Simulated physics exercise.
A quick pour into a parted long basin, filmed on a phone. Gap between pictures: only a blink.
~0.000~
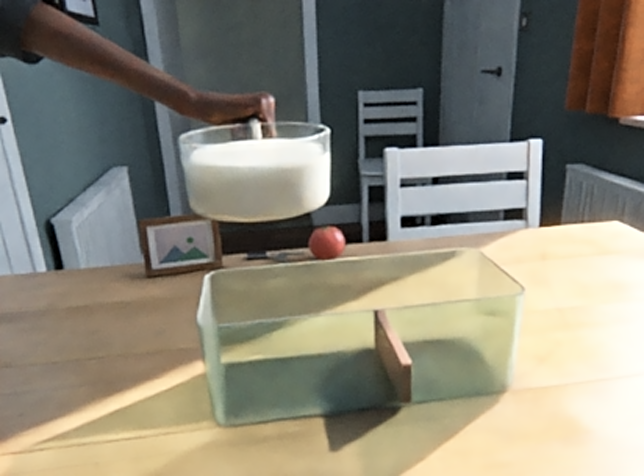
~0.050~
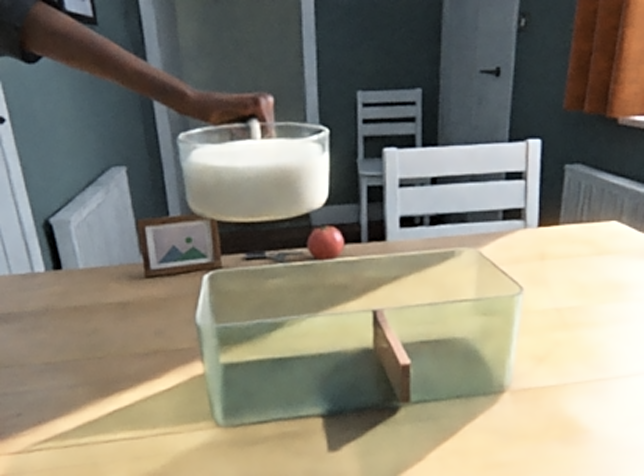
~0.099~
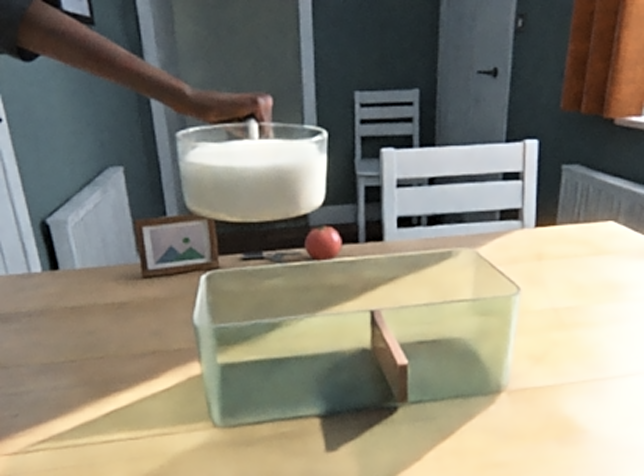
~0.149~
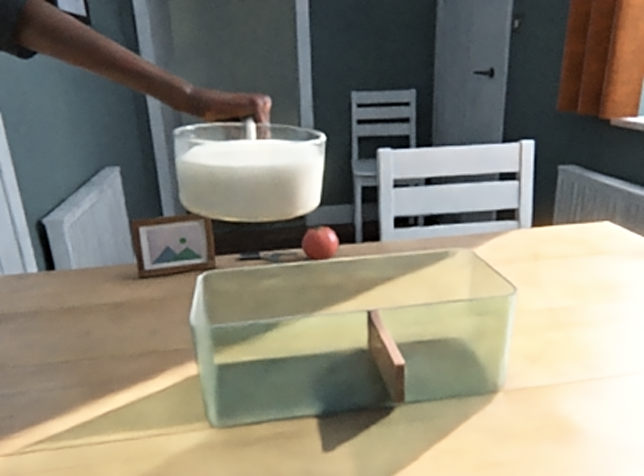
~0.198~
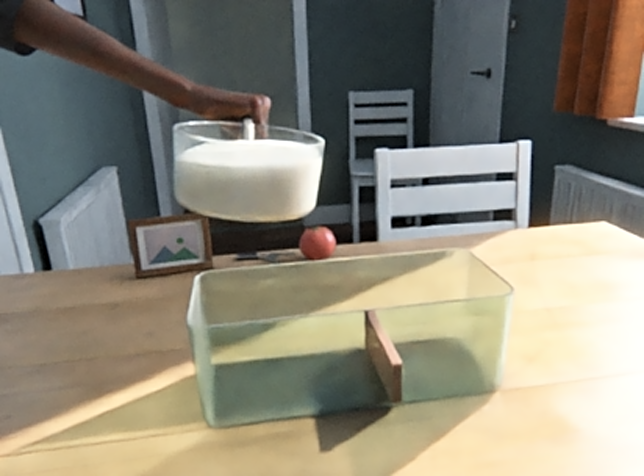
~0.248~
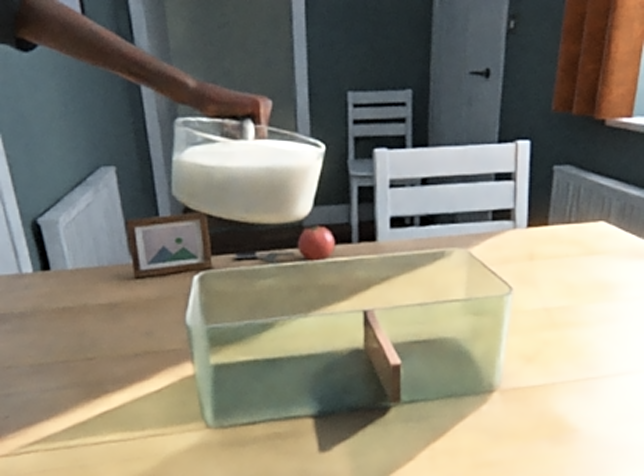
A hand slowly tilts a clear bowl of white liquid rightward above a divided glass basin.
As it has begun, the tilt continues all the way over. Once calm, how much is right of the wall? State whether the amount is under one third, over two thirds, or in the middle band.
Short answer, the right side holds a middle share of a third to two thirds.
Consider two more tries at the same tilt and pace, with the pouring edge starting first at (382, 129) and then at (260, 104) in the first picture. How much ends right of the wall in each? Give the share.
90 %, then 5 %.
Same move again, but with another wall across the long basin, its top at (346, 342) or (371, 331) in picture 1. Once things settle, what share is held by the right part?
90 per cent first, then 70 per cent.
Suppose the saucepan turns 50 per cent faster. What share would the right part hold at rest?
Some 35 per cent.
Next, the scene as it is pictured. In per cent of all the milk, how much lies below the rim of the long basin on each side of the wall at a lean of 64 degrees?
About 5 per cent on the left and 5 on the right.
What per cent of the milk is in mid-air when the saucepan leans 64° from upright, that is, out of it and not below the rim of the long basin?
It's close to 30 %.
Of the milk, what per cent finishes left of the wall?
I'd say near 50 in a hundred.
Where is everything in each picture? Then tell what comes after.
In the first frame, tilt 0°; pouring edge (327, 131); surface from (185, 155) to (324, 146); the long basin's rim runs from (202, 298) to (501, 269); the wall's top is at (391, 334).
In the second frame, tilt 1°; pouring edge (326, 131); surface from (184, 155) to (324, 147).
In the third frame, tilt 2°; pouring edge (325, 134); surface from (182, 155) to (322, 148).
In the fourth frame, tilt 5°; pouring edge (323, 137); surface from (179, 155) to (319, 148).
In the fifth frame, tilt 8°; pouring edge (322, 142); surface from (177, 154) to (318, 149).
In the sixth frame, tilt 13°; pouring edge (322, 148); surface from (177, 155) to (318, 149).
A moment on, the saucepan is tipped part way and 60 per cent is still to pour, 4 is left of the wall and 5 right of it.
Next, the saucepan is tipped on its side and 14 per cent is still to pour, 27 is left of the wall and 48 right of it.
Then the saucepan is tipped on its side and 2 per cent is still to pour, 47 is left of the wall and 48 right of it.
Later the saucepan is tipped on its side and 0 per cent is still to pour, 51 is left of the wall and 48 right of it.
Finally, 51 per cent lies left of the wall, 48 right of it and 1 outside.
